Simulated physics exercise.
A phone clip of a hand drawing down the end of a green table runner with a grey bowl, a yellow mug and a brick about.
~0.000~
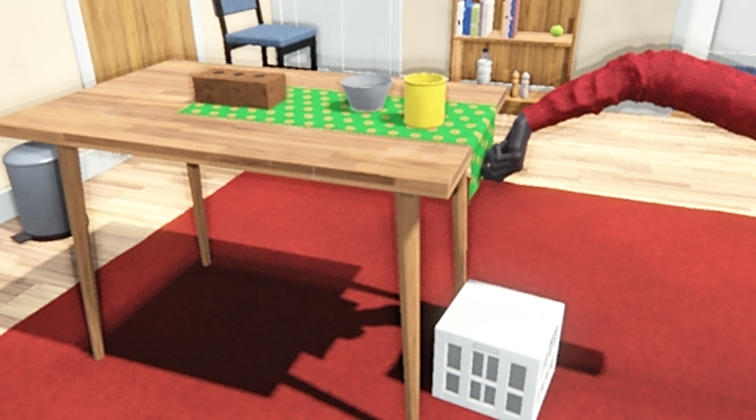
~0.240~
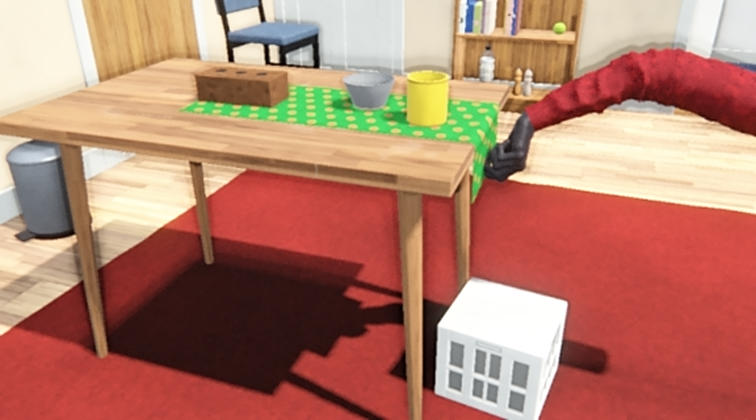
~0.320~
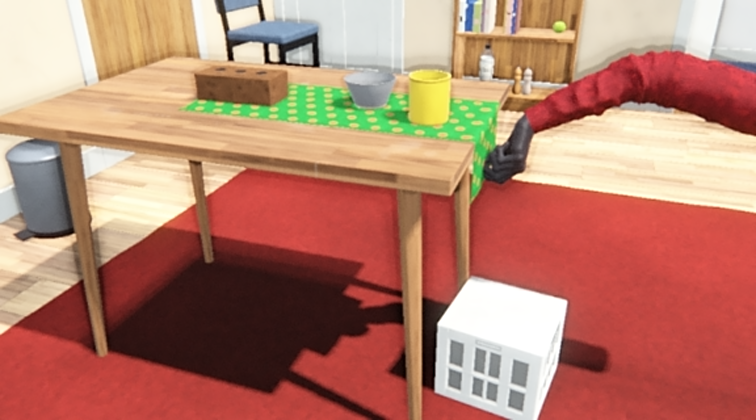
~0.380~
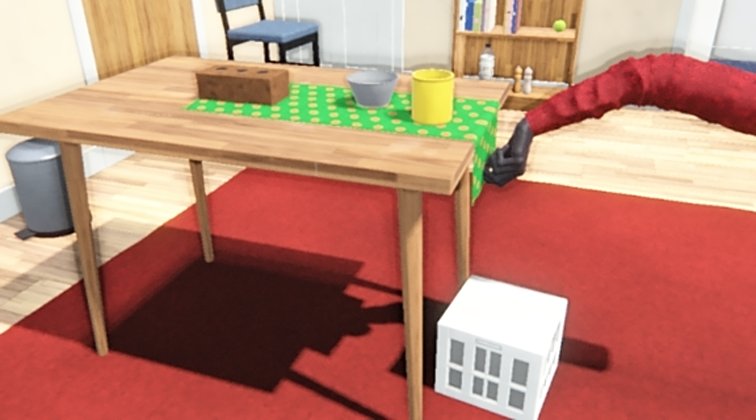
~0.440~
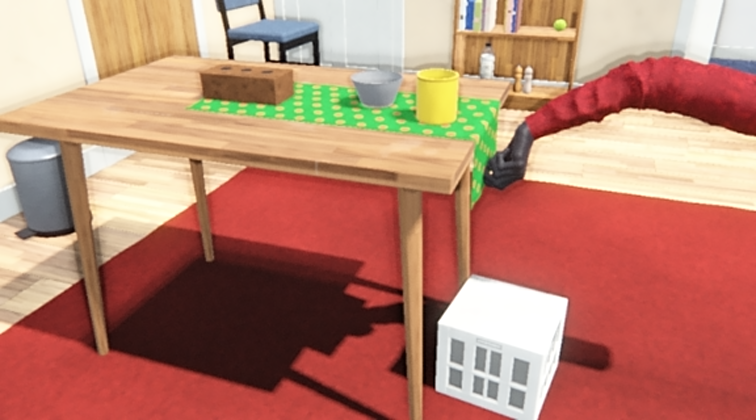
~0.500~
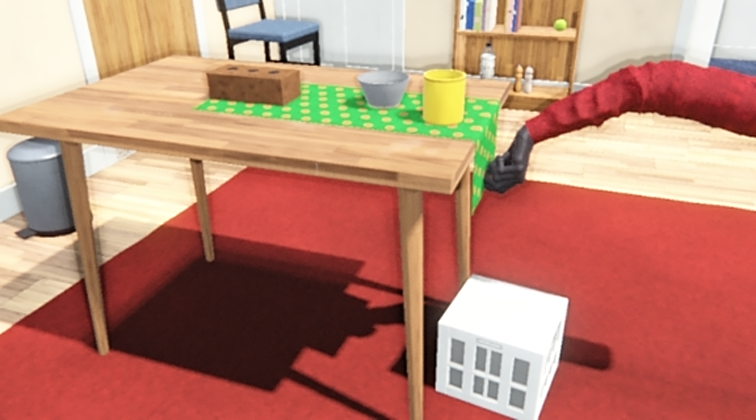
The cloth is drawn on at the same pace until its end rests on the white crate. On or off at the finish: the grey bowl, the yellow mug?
In the end the grey bowl falls off. The yellow mug goes over the edge.
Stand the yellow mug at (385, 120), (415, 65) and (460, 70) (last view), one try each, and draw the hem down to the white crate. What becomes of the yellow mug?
At the first it keeps clear of the edge; at the second it is safe; at the third it keeps clear of the edge.
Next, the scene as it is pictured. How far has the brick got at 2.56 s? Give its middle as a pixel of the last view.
Near (384, 96).
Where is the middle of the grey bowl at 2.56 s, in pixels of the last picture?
Around (513, 258).
Around 1.68 s, hem going down; bowl carried along near (463, 98); mug down below near (530, 291).
Around 2.56 s, hem on the crate; bowl down below near (513, 258); mug down below near (530, 291).
Finally, hem on the crate; bowl down below near (513, 258); mug down below near (530, 291). The grey bowl goes over the edge and the yellow mug is carried off the end.
